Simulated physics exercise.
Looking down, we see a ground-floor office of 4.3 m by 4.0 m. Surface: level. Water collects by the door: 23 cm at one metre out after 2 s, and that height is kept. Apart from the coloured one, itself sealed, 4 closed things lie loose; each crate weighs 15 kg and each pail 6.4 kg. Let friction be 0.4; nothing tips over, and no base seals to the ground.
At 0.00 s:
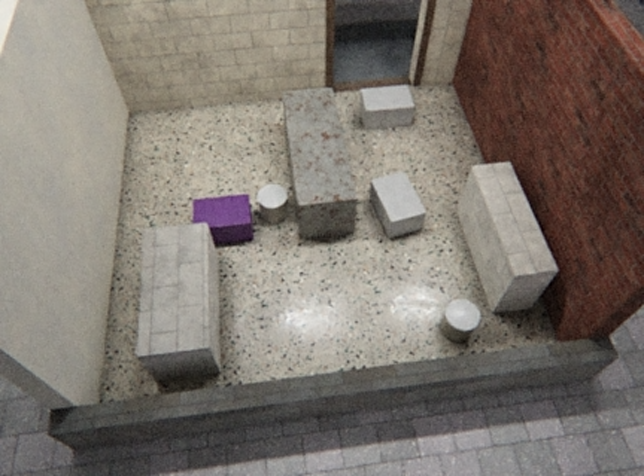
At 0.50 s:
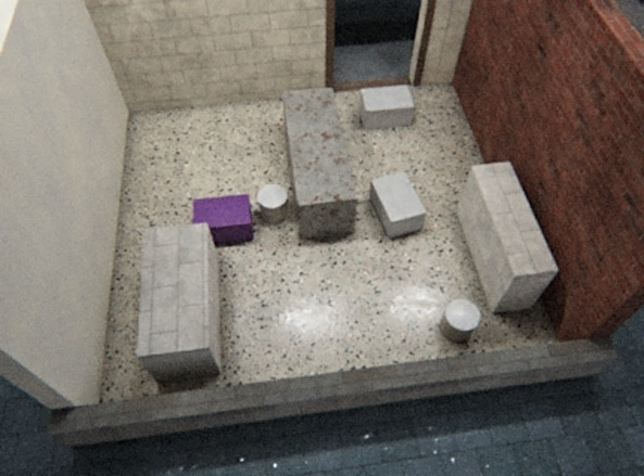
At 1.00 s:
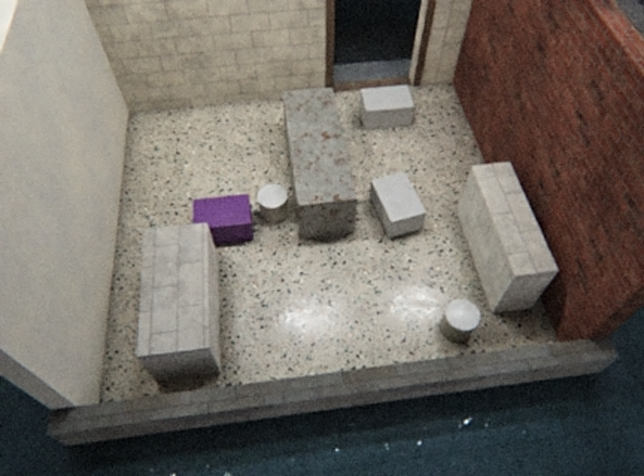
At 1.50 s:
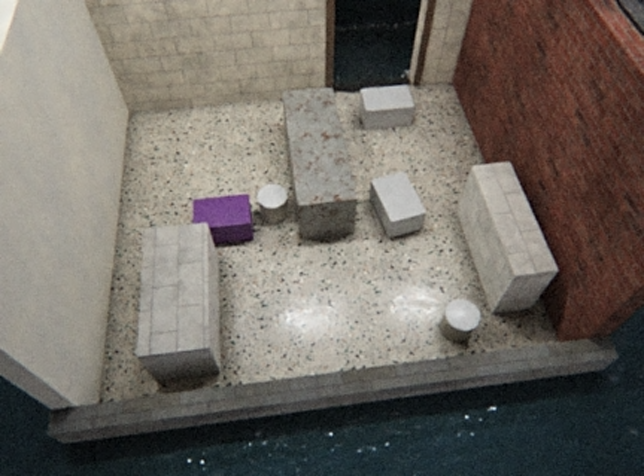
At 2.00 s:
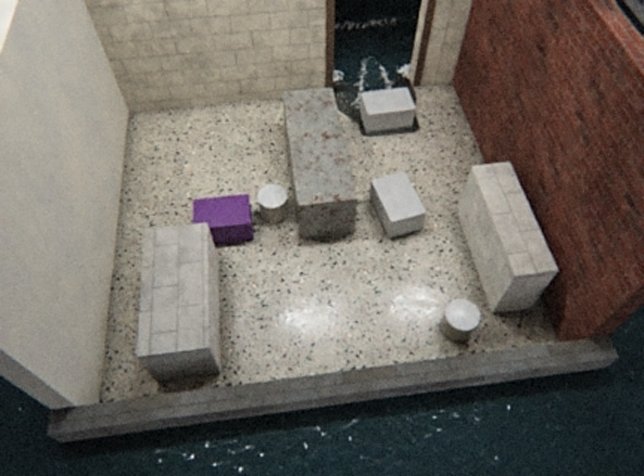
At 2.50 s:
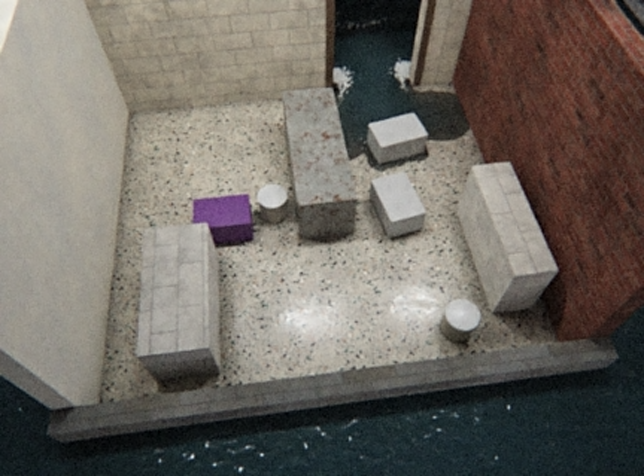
Dark water rises outside, then enters through the doorway and shifts a pale box inward.
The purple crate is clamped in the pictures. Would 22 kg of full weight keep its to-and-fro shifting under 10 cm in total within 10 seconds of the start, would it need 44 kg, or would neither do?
It would need 44 kg.
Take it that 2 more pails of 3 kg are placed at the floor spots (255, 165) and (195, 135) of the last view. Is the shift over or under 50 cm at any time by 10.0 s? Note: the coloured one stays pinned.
In the order given, within the mark and then within the mark.
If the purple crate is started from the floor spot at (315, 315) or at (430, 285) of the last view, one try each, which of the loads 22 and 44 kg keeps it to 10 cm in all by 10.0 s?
For the first start you need the heavier one; for the second neither one suffices.
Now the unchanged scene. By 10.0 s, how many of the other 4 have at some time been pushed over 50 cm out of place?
The answer here is 3.
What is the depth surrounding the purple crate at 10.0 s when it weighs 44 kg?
6 cm, roughly.
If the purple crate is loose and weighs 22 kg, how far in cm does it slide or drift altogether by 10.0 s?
Some 50 centimetres of travel in total.
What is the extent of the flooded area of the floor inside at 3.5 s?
At that time the wet patch spans about 5.0 m2.
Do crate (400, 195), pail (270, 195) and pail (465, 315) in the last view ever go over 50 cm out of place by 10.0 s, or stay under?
In that order: More, short of it, more.
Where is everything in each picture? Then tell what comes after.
In the first picture, the purple crate at (221, 211), on the bottom; 0.0 m2 under water; 0 of 5 have shifted.
In the second picture, the purple crate at (221, 211), on the bottom; water covers 0.0 m2; 0 of 5 have shifted.
In the third picture, the purple crate at (221, 211), on the bottom; 0.0 m2 under water; 0 of 5 have shifted.
In the fourth picture, the purple crate at (221, 211), on the bottom; 0.0 m2 under water; 0 of 5 have shifted.
In the fifth picture, the purple crate at (221, 211) rests on the ground; 0.5 m2 under water; 1 of 5 have shifted.
In the sixth picture, the purple crate at (221, 211), on the bottom; 1.7 m2 under water; 1 of 5 have shifted.
After 3.5 s the purple crate would be 0 cm from its start with 22 kg and 0 cm from its start with 44 kg; 0 cm of water round it then.
After 4.5 s the purple crate would be 0 cm from its start with 22 kg and 0 cm from its start with 44 kg; 0 cm of water round it then.
After 7.0 s the purple crate would be 0 cm from its start with 22 kg and 0 cm from its start with 44 kg; 2 cm of water round it then.
After 10.0 s the purple crate would be 46 cm from its start with 22 kg and 0 cm from its start with 44 kg; 6 cm of water round it then.
